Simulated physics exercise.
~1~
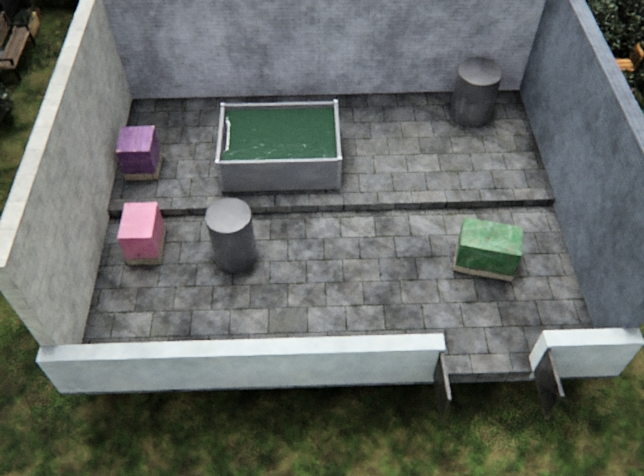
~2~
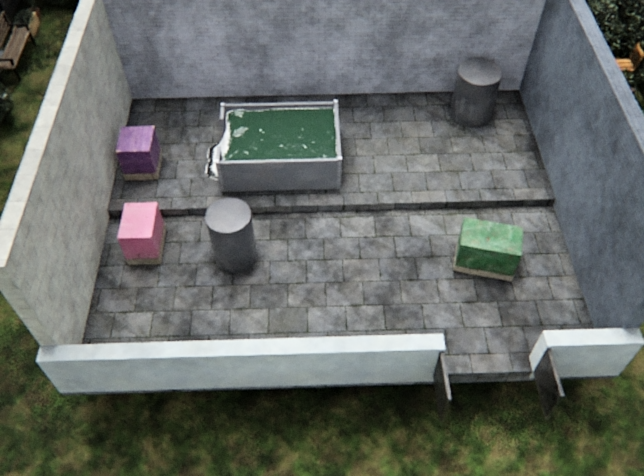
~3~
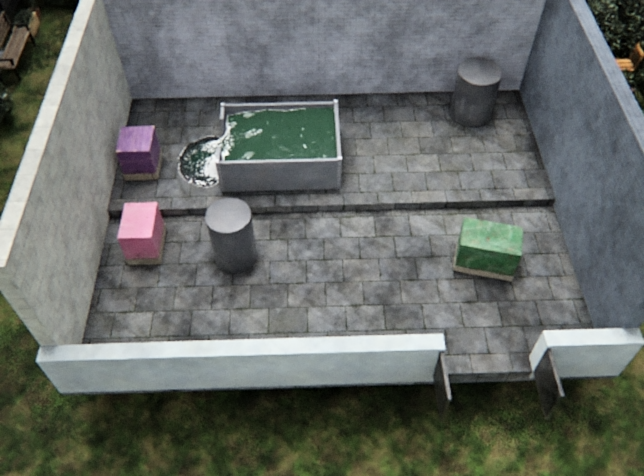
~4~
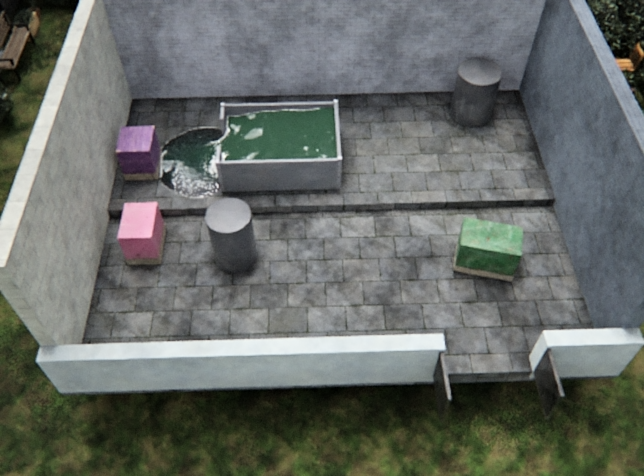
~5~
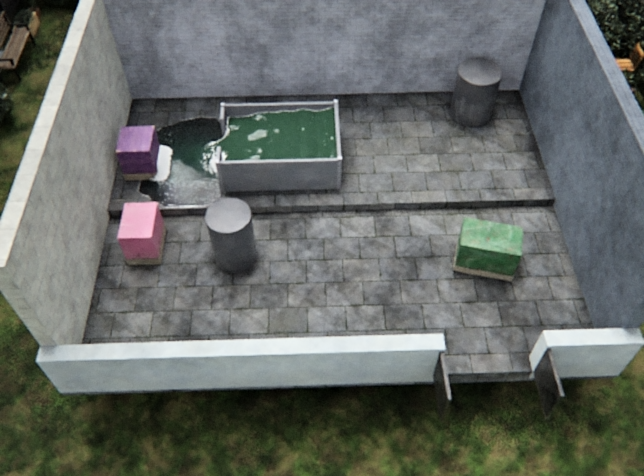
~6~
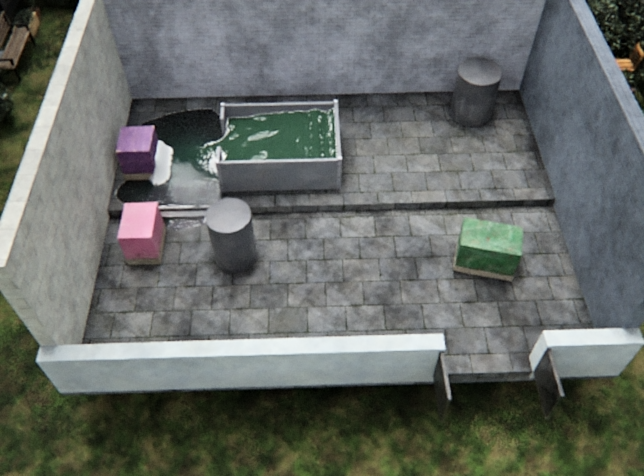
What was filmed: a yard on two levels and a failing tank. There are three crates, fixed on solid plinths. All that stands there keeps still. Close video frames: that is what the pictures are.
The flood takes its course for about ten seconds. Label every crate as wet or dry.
Pink crate: Wet; green crate: Dry; purple crate: Wet.
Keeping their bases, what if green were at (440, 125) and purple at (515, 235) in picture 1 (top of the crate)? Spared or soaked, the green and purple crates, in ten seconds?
I'd say green is missed, while purple is missed.
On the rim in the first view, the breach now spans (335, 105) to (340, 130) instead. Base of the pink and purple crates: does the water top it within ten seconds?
My take: The pink crate stays clear, while the purple crate stays clear.
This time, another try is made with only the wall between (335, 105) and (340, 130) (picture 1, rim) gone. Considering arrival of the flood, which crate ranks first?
My pick is the one in green.
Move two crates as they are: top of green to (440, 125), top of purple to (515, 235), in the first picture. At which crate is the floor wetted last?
My pick is the purple one.
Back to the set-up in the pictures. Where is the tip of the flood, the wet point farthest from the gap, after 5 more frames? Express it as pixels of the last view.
The front should reach about (97, 278).
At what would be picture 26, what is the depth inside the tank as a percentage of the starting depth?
42 per cent or thereabouts.
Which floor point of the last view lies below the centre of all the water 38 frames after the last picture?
Centre: Close to (240, 193).
A moment on, water covers 15 % of the floor; the pink crate water round its plinth, the green crate not reached, the purple crate water round its plinth.
Next, water covers 20 % of the floor; the pink crate water round its plinth, the green crate not reached, the purple crate water round its plinth.
Then, water covers 35 % of the floor; the pink crate water round its plinth, the green crate not reached, the purple crate water round its plinth.
Later, water covers 60 % of the floor; the pink crate water round its plinth, the green crate not reached, the purple crate water round its plinth.
In the end, water covers 90 % of the floor; the pink crate was topped, the green crate stayed above the water, the purple crate was topped.
